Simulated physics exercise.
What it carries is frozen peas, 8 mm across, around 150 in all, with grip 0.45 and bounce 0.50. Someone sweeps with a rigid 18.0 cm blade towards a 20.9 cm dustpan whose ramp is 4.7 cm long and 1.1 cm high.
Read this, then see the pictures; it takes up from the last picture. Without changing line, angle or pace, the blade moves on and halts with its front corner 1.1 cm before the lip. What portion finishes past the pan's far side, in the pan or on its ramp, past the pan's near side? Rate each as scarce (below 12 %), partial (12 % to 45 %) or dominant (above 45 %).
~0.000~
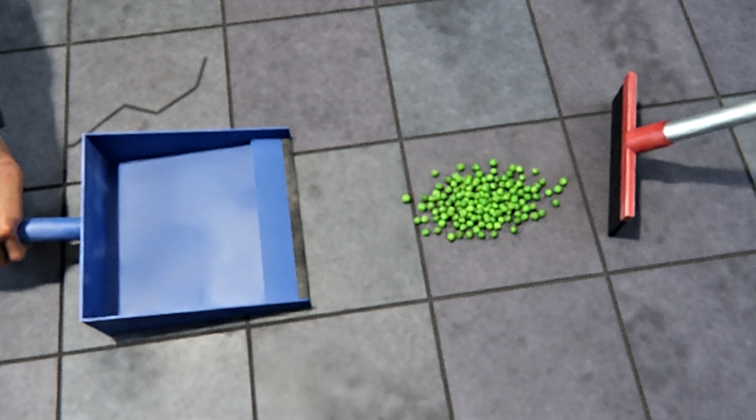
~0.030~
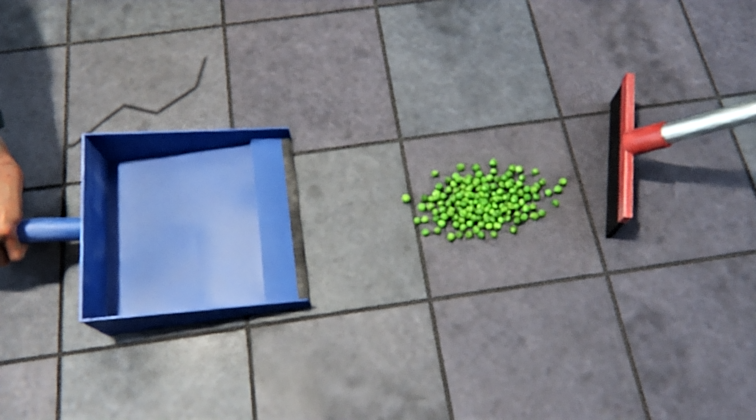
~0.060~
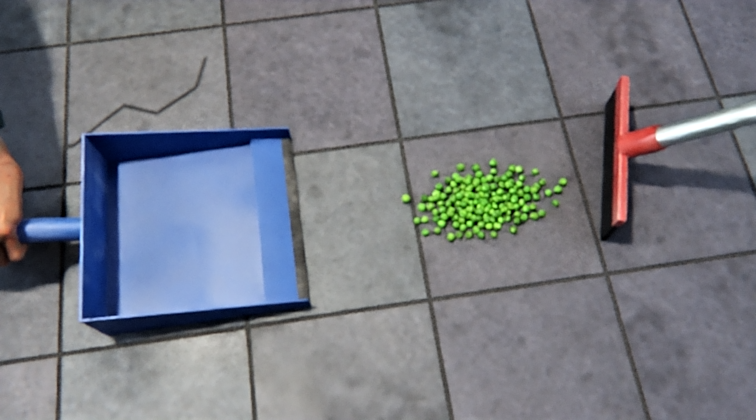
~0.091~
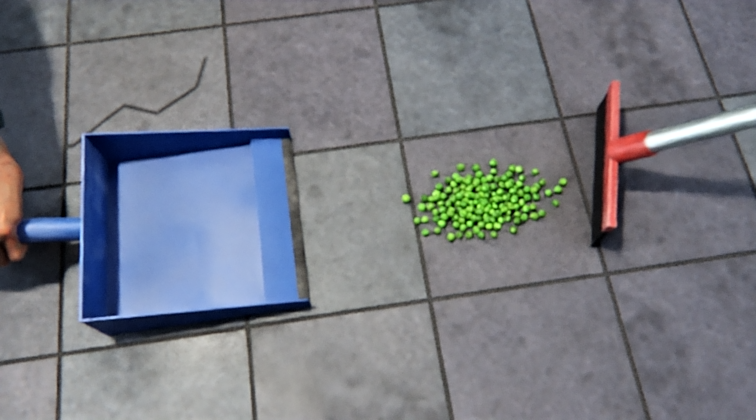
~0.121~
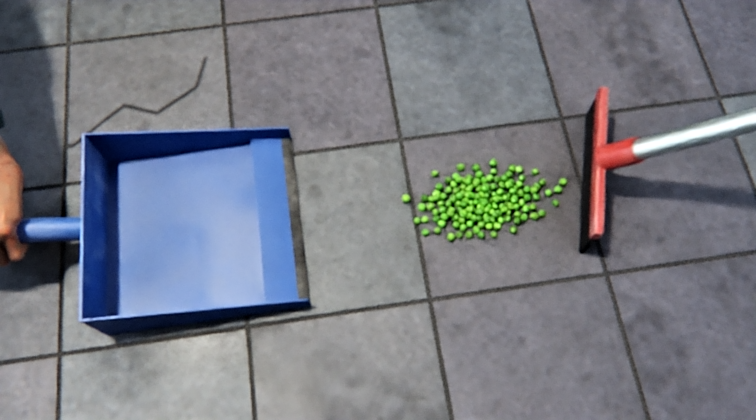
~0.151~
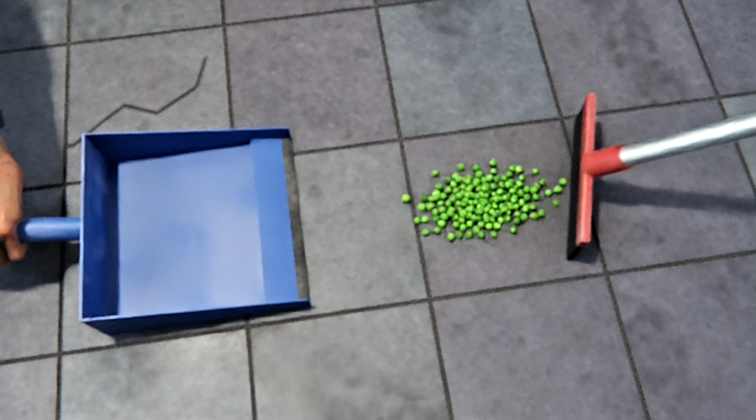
Ratings: Far side - scarce; pan - scarce; near side - scarce.
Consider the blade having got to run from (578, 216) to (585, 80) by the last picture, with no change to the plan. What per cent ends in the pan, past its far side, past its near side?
Pan 15 % / far 20 % / near 5 %.
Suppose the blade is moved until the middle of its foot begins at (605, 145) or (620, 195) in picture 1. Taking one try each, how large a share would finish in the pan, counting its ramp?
0 and 0 per cent, roughly.
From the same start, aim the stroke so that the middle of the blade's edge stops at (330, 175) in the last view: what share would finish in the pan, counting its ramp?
That comes to near 15 percent.
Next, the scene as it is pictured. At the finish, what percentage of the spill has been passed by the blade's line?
Near 40 percent, give or take.
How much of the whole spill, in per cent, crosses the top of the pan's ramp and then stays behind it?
Near 0 per cent, I'd say.
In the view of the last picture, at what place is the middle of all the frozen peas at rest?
Look around (342, 206) in the last picture.
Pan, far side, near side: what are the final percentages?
Far side 0, pan 0, near side 10.
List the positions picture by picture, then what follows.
Blade from (626, 216) to (629, 81), moved 0.0 cm, 0 of the pieces shifted so far; middle of the pieces at (482, 201); pan at (187, 233), in the first picture.
Blade from (624, 218) to (627, 82), moved 0.3 cm, 0 of the pieces shifted so far; middle of the pieces at (482, 201), in the second picture.
Blade from (618, 221) to (622, 85), moved 1.0 cm, 0 of the pieces shifted so far; middle of the pieces at (482, 201), in the third picture.
Blade from (608, 227) to (613, 89), moved 2.3 cm, 0 of the pieces shifted so far; middle of the pieces at (482, 201), in the fourth picture.
Blade from (596, 234) to (601, 95), moved 4.0 cm, 0 of the pieces shifted so far; middle of the pieces at (482, 201), in the fifth picture.
Blade from (582, 241) to (589, 102), moved 5.7 cm, 0 of the pieces shifted so far; middle of the pieces at (482, 201); pan at (187, 233). Its pace works out near 0.57 m/s, heading 21 degrees towards the viewer's side, in the sixth picture.
After 0.41 s, middle of the blade 18 cm from the lip; 0 % over the lip, far side 0 %, near side 0 %.
Then, at 0.59 s, middle of the blade 9 cm from the lip; 0 % over the lip, far side 0 %, near side 5 %.
After 0.88 s, middle of the blade 4 cm from the lip; 0 % over the lip, far side 0 %, near side 10 %.
In the end, at 1.5 s, far side 0 %, pan 0 %, near side 10 %, in front of the lip or behind the blade 90 %.
